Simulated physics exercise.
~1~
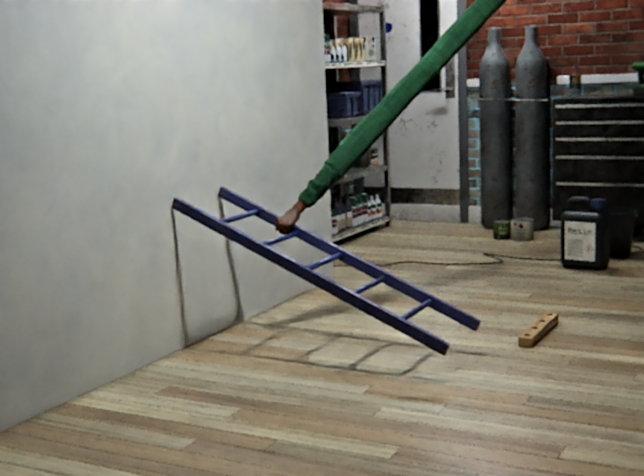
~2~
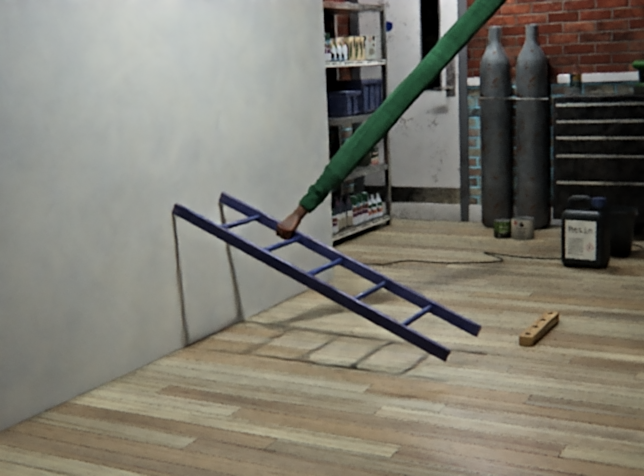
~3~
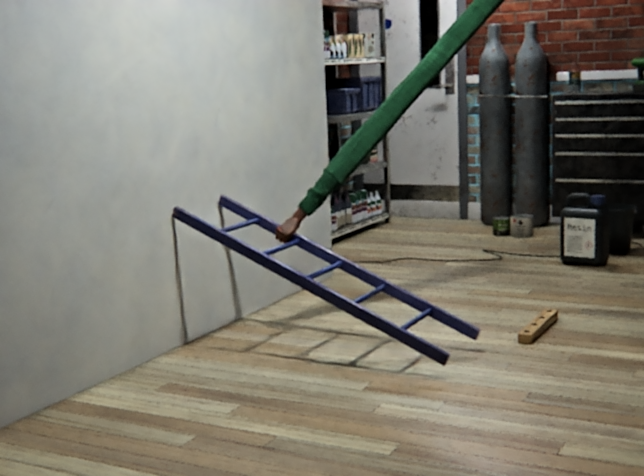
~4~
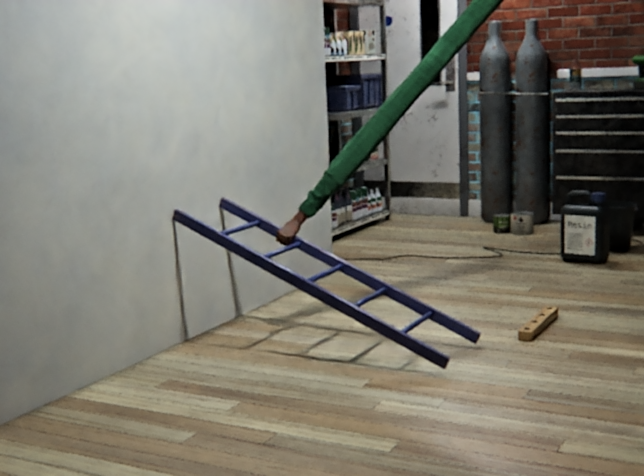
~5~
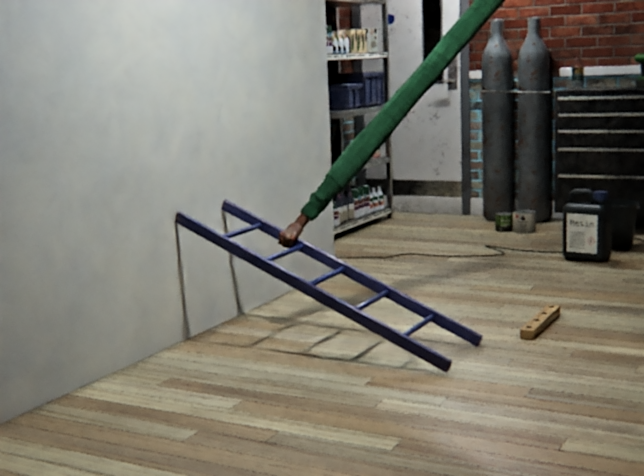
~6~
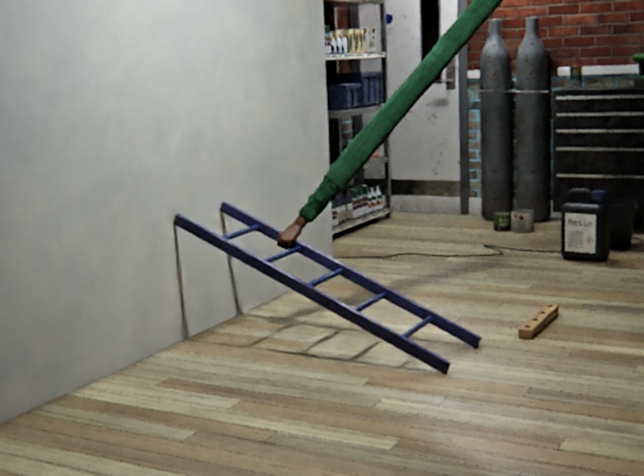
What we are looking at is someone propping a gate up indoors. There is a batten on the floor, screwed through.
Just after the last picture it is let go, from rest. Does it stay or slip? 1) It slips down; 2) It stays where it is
1, it slips down.
Then, 0.22 s later than the last frame, blue gate tilted by 8° near (331, 300).
Then, 0.34 s later than the last frame, blue gate tilted by 23° near (338, 341).
When it is over, the blue gate slips down, near (339, 340).
